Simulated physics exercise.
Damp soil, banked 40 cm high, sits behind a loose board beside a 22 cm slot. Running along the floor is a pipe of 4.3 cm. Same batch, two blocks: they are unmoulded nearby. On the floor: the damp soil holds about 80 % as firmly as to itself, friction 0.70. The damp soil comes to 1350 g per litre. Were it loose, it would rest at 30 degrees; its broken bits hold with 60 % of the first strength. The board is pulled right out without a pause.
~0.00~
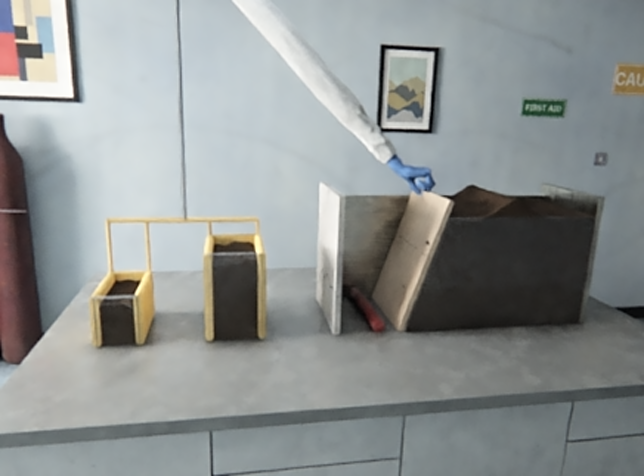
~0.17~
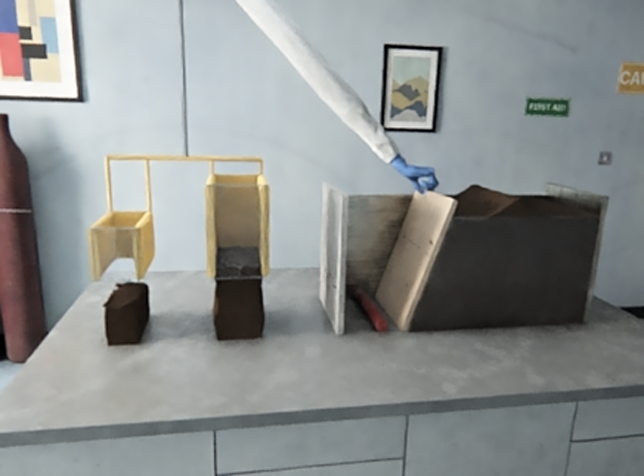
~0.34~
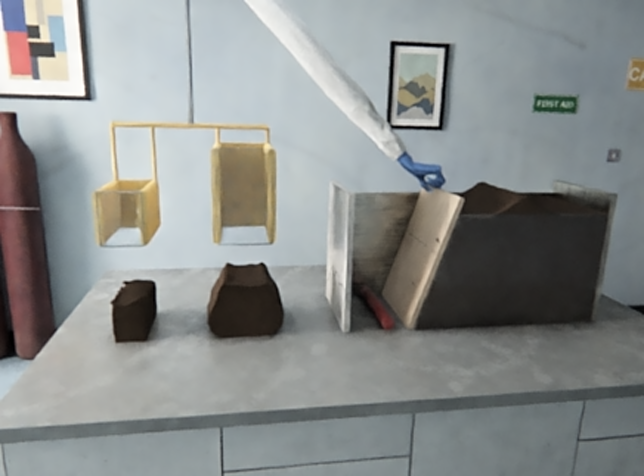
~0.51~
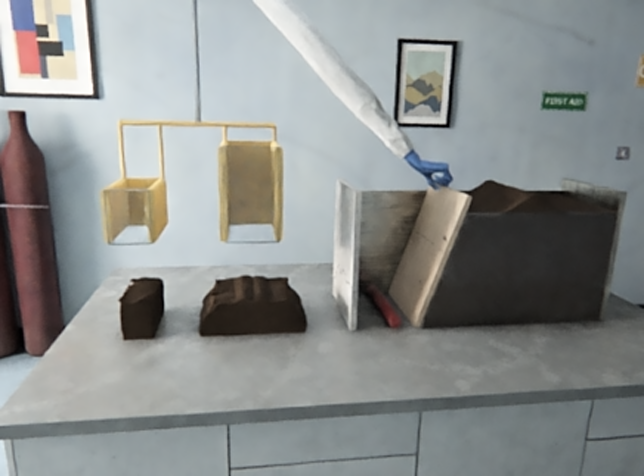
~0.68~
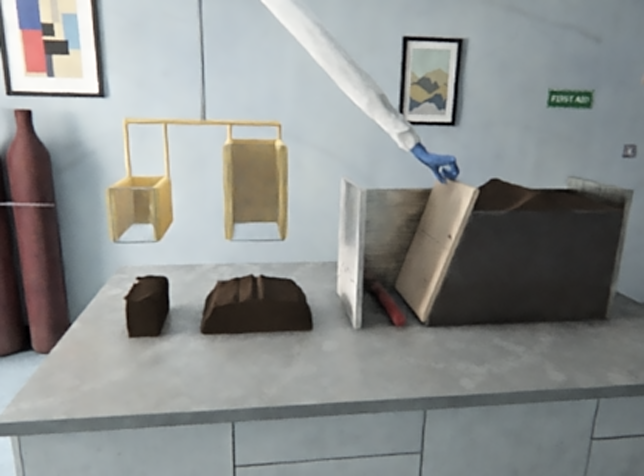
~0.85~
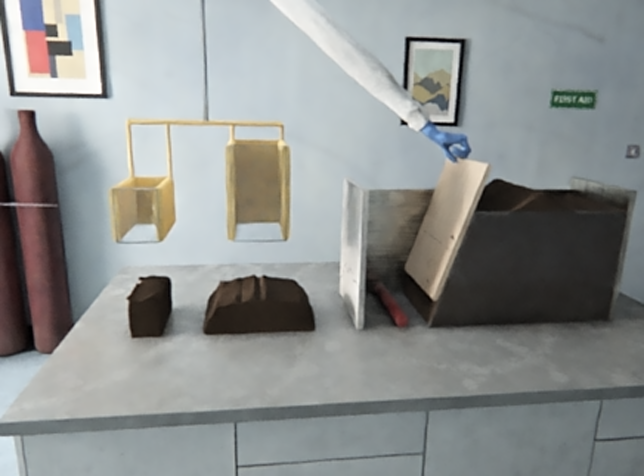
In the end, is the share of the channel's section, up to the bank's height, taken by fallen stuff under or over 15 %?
Answer: Surpassing 15 in a hundred.
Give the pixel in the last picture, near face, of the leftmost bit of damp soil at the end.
Near (381, 327).
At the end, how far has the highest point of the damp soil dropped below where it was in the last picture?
Measured change: Some 5.5 cm.
By 1.11 s, the face still stands, with nothing on top of the pipe; the channel is 0 % full.
By 1.42 s, the face still stands, with nothing on top of the pipe; the channel is 0 % full.
By 1.72 s, the fallen stuff reaches 29 % of the way across, with nothing on top of the pipe; the channel is 10 % full.
By 2.03 s, the fallen stuff reaches 52 % of the way across, with 8.8 cm on top of the pipe; the channel is 21 % full.
By 2.56 s, at the end, the fallen stuff reaches 72 % of the way across, with 11 cm on top of the pipe; the channel is 23 % full.
